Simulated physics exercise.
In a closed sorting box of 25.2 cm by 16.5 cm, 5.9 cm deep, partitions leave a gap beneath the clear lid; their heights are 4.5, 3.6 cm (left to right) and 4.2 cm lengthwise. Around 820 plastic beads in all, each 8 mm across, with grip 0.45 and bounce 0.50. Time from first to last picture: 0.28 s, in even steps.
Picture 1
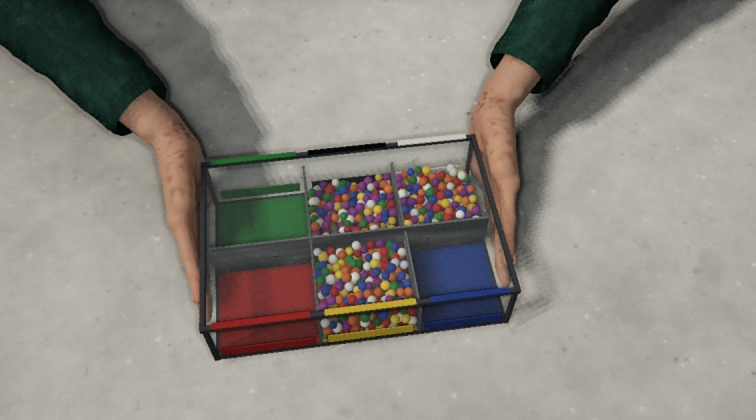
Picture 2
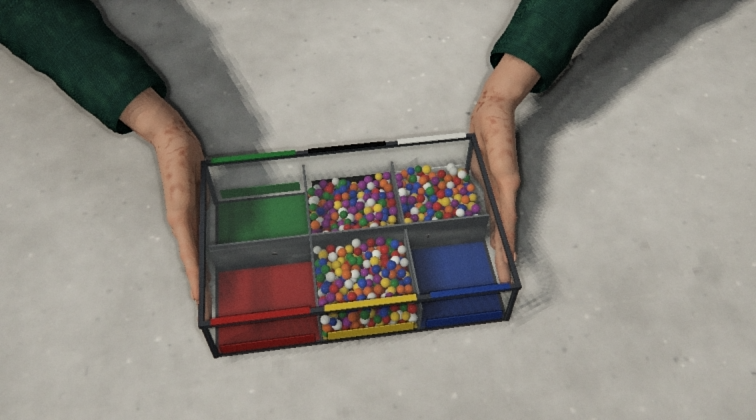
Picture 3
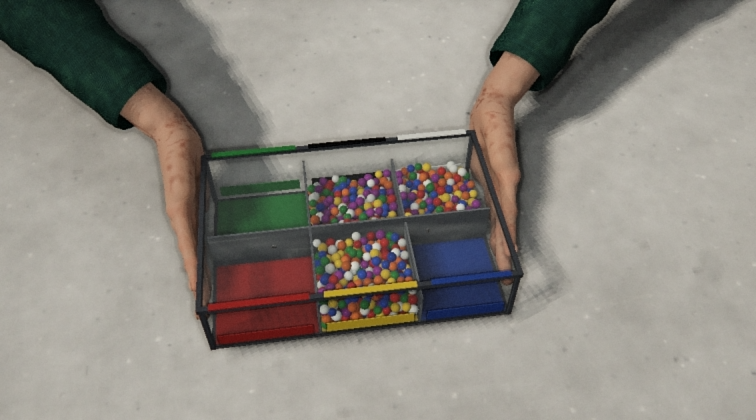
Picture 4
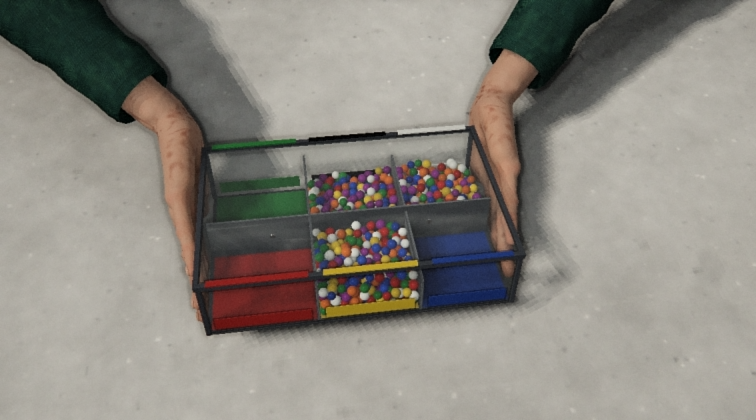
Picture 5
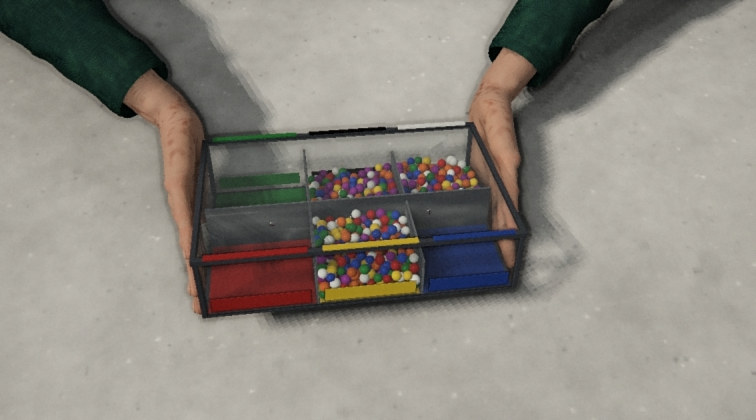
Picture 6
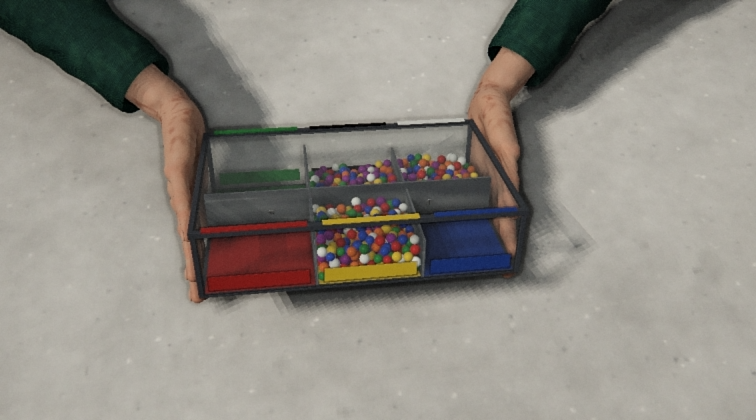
At first, two hands in green sleeves hold a clear-lidded box with colored sections, beads filling the yellow, black and white ones while green, red and blue sit empty. Then the hands steadily tilt it, raising the near side, and the beads stay in the same three sections.
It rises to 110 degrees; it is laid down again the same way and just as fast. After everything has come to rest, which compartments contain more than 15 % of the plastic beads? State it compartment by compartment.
Red: Not more than 15 %, blue: Not more than 15 %, green: Not more than 15 %, yellow: More than 15 %, white: More than 15 %, black: More than 15 %.
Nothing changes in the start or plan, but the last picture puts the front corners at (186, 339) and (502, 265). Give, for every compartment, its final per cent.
Final shares: Red 10%, blue 0%, green 0%, yellow 45%, white 5%, black 40%.
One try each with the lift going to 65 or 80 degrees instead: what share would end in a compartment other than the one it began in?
10 and 10 %.
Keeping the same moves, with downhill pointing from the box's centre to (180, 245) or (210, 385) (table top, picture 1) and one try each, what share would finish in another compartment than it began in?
First try: Around 35 percent; second try: Around 30 percent.
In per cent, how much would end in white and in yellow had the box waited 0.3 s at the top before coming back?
You'd end up with white at 40 per cent and yellow at 25 per cent.
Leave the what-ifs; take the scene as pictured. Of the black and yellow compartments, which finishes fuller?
Black.
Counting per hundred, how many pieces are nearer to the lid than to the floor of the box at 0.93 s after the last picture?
Roughly 50 percent of the pieces.
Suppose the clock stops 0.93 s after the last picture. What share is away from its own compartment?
10 %.
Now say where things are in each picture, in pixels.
Box tilt 0 degrees, front corners at (205, 327) and (515, 289); yellow 40 %, white 30 %, black 30 %, in the first frame.
Box tilt 1 degrees, front corners at (204, 323) and (516, 285), in the second frame.
Box tilt 5 degrees, front corners at (201, 309) and (517, 272), lowest corner right back, in the third frame.
Box tilt 11 degrees, front corners at (198, 286) and (520, 253), lowest corner right back, in the fourth frame.
Box tilt 17 degrees, front corners at (195, 261) and (521, 232), lowest corner right back, in the fifth frame.
Box tilt 23 degrees, front corners at (193, 233) and (523, 210), lowest corner right back; yellow 40 %, white 30 %, black 30 %, in the sixth frame.
Then, 0.93 s after the last picture, tilt 109 degrees; yellow 30 %, white 35 %, black 35 %.
Then, 1.53 s after the last picture, tilt 48 degrees; yellow 25 %, white 35 %, black 35 %.
Then, 2.20 s after the last picture, tilt 0 degrees; yellow 25 %, white 35 %, black 35 %.
In the end, red 0 %, blue 0 %, green 0 %, yellow 25 %, white 35 %, black 35 %.
